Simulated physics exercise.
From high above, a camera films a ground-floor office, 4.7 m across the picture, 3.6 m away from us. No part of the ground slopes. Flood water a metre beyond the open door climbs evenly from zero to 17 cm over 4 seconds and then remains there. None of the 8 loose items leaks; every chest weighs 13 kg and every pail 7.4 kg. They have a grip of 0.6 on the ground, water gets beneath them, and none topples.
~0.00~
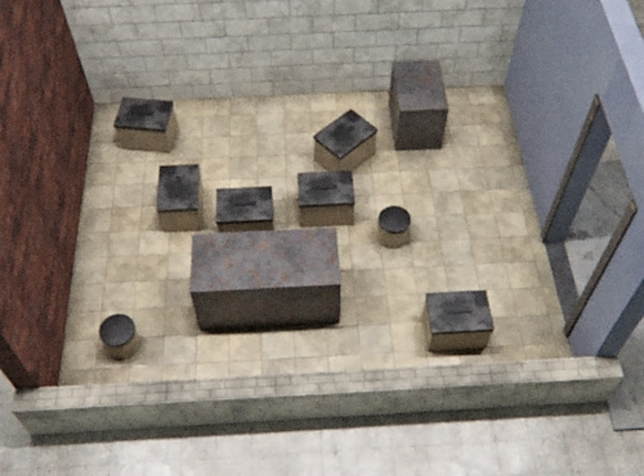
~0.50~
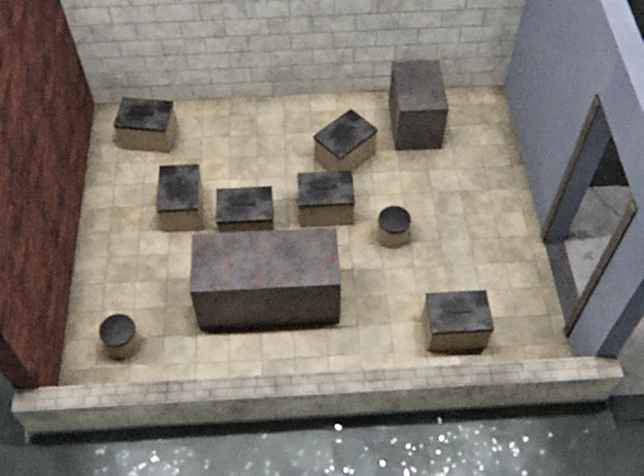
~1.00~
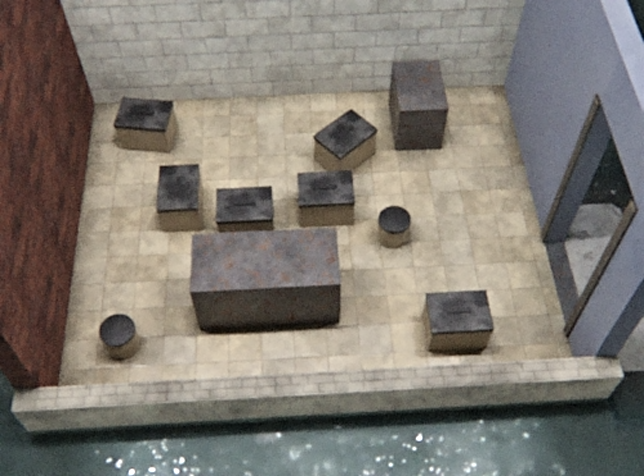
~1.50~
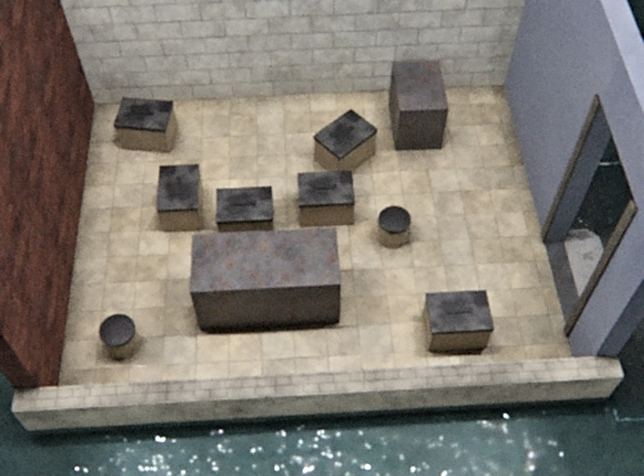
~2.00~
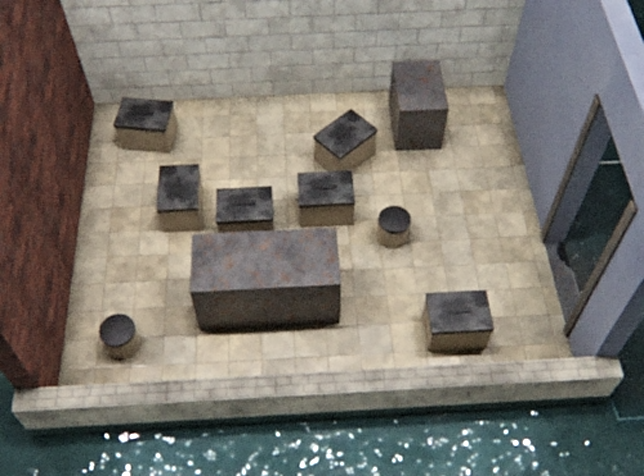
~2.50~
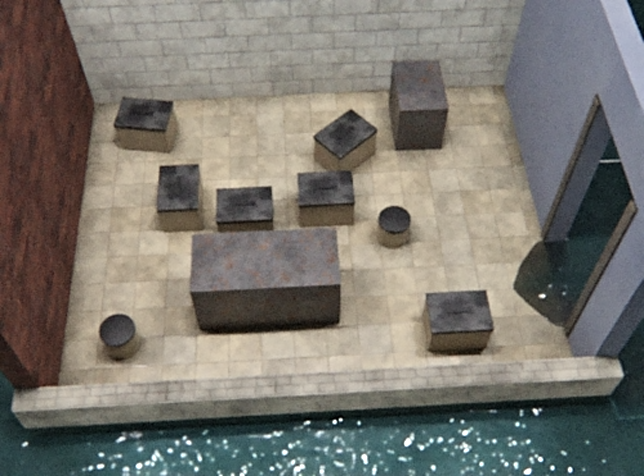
Office room of dark-topped boxes standing still as glinting water spreads outside the low front wall, then enters through the right doorway.
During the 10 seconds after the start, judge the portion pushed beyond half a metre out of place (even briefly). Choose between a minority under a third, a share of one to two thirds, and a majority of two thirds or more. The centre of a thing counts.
A minority under a third.
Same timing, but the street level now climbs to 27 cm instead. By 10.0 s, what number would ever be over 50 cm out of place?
So the tally would be 5.
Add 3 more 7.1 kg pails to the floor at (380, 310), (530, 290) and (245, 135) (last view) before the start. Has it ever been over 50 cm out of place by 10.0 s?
In order: Above the mark, above the mark, below the mark.
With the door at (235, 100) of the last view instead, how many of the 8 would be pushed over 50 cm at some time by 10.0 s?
Then it comes to 2 of them.
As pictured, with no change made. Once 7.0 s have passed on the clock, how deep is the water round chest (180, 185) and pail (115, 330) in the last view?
First roughly 1 cm, second roughly 1 cm.
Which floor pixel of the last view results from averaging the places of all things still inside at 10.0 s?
Somewhere near (238, 224).
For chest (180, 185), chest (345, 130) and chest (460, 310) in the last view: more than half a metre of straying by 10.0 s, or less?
One by one: Below; below; above.
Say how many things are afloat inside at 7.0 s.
Answer: 1.
After 3.5 s 0 of 8 are over 50 cm from their spots; 0 afloat.
After 4.5 s 0 of 8 are over 50 cm from their spots; 0 afloat.
After 7.0 s 1 of 8 are over 50 cm from their spots; 1 afloat.
After 10.0 s 2 of 8 are over 50 cm from their spots, and 2 have been at some point; 0 afloat.
